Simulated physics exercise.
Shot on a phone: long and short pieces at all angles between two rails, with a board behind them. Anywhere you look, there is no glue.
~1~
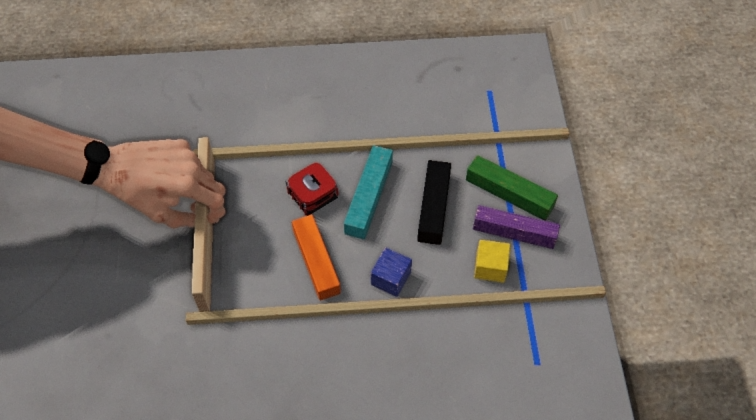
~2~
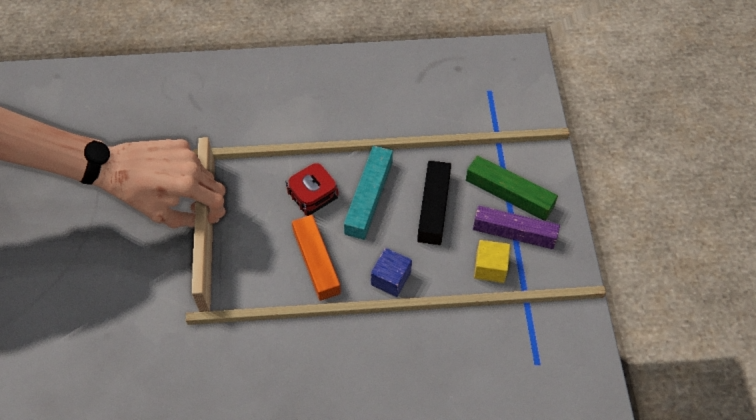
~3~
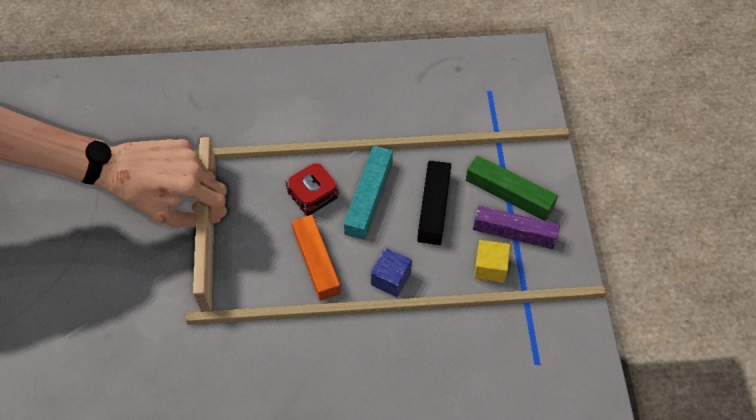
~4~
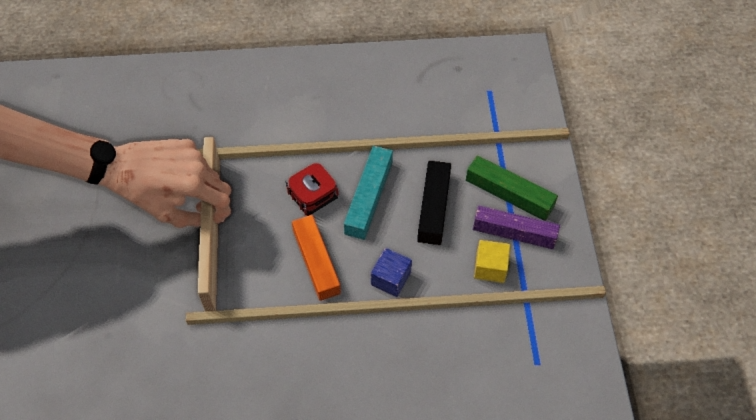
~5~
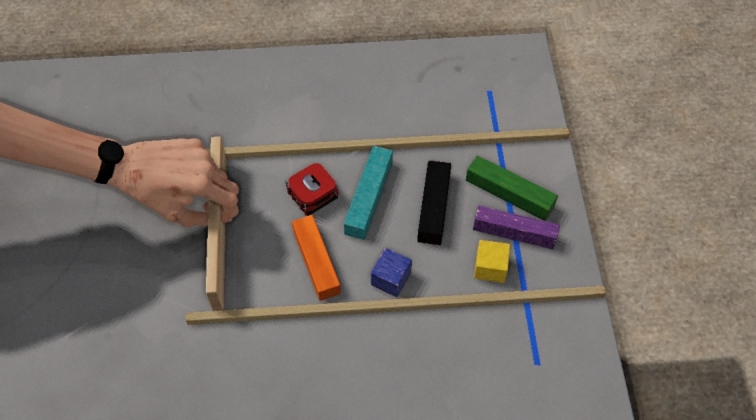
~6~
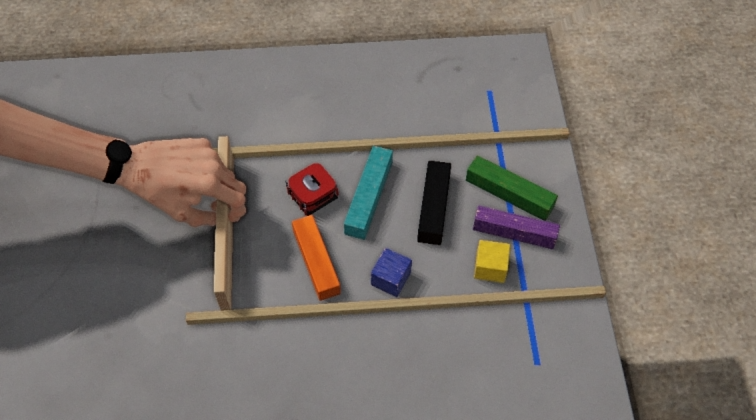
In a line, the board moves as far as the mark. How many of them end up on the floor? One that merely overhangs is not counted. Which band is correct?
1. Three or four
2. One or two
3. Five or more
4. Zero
Answer: 2.
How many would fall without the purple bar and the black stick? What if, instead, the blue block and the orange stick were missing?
The count is 0 in the first case and 2 in the second.
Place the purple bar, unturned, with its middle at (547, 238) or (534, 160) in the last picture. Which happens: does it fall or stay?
Trial 1: Over the edge; trial 2: Over the edge.
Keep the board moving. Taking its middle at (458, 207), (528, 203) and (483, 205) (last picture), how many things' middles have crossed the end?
Place by place, 0, 4 and 2.
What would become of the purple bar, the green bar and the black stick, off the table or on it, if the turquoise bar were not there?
Final state: Purple bar off, green bar off, black stick in place.
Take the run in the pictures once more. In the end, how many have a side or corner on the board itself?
The count in contact is 2.
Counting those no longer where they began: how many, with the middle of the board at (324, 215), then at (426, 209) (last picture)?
Well, it's 3 at the first one and 8 at the second.
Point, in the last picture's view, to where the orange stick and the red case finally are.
The orange stick stops around (529, 245); the red case around (526, 182).
Soon after, none off yet; green bar at rest near (511, 188); purple bar at rest near (516, 227); yellow block at rest near (492, 261).
At rest, the number that fall off is one or two; fallen, purple bar and green bar.
